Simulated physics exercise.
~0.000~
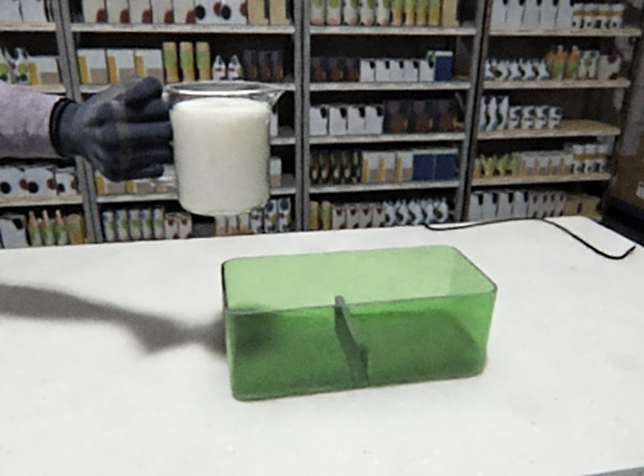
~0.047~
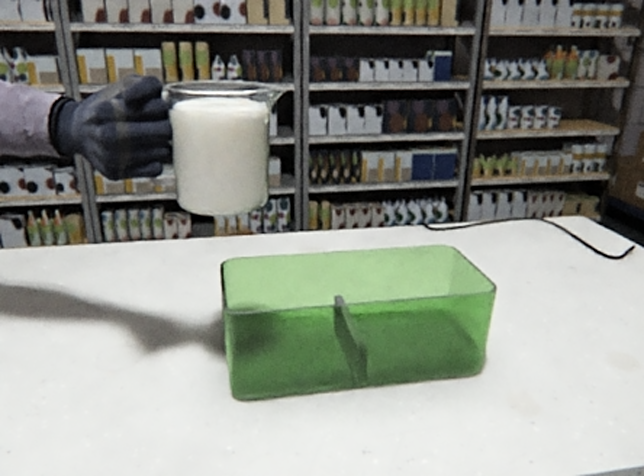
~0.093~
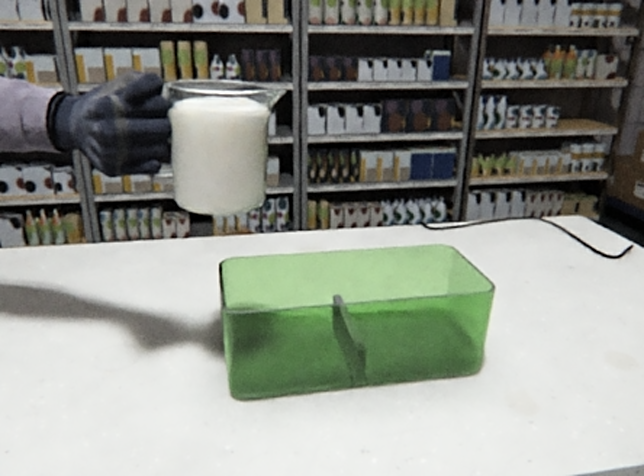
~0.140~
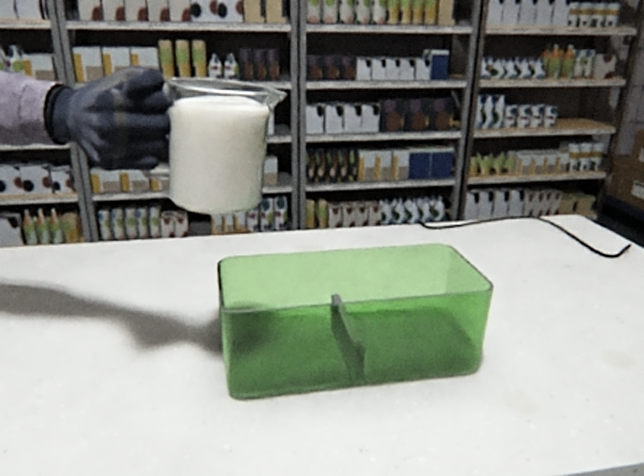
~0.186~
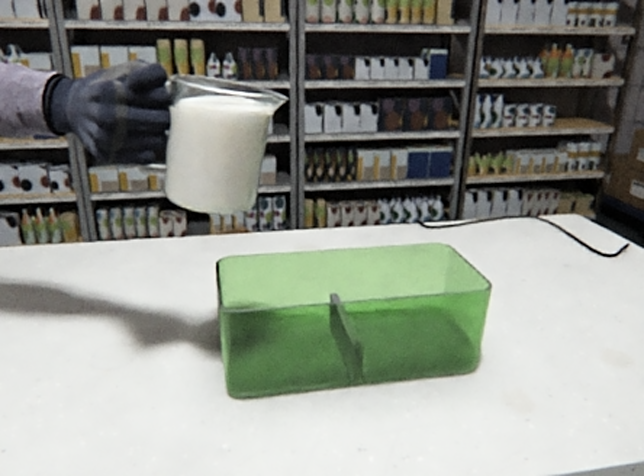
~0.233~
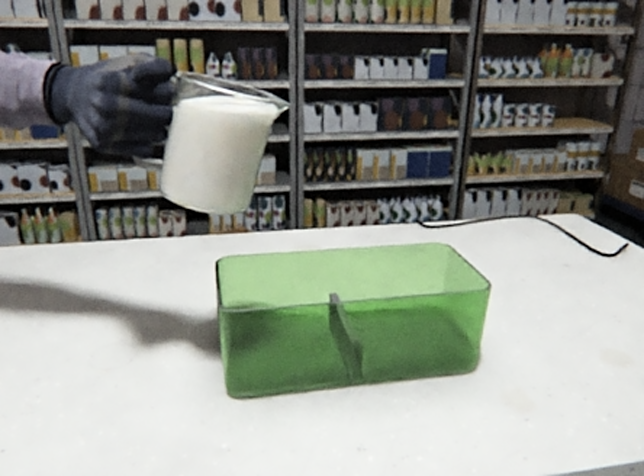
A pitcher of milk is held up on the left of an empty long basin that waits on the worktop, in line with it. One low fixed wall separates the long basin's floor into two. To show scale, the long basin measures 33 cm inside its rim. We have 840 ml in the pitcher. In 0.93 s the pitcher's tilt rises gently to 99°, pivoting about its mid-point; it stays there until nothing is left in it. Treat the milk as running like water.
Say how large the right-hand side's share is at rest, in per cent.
Its share is roughly 55 per cent.
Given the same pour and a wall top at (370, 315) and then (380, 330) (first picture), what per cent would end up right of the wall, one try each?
I'd put it at about 10 per cent for the first and about 10 per cent for the second.
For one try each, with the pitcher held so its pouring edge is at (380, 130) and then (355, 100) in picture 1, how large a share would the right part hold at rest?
Near 95 in a hundred on the first go and near 95 in a hundred on the second.
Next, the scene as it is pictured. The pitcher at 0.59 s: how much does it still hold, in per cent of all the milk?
Near 80 in a hundred.
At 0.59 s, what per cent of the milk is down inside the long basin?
Roughly 3 percent.
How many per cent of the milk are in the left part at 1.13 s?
Near 32 in a hundred.
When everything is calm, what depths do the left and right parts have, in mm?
The left side settles near 18 mm and the right side near 20 mm.
Then, 0.59 s in, the tilt is 70° and 80 per cent is still to pour, 0 is left of the wall and 3 right of it.
Then, 0.86 s in, the tilt is 97° and 33 per cent is still to pour, 10 is left of the wall and 34 right of it.
Then, 1.13 s in, the tilt is 99° and 7 per cent is still to pour, 32 is left of the wall and 55 right of it.
Then, 1.43 s in, the tilt is 99° and 1 per cent is still to pour, 42 is left of the wall and 55 right of it.
Finally, 44 per cent lies left of the wall, 55 right of it and 1 outside.
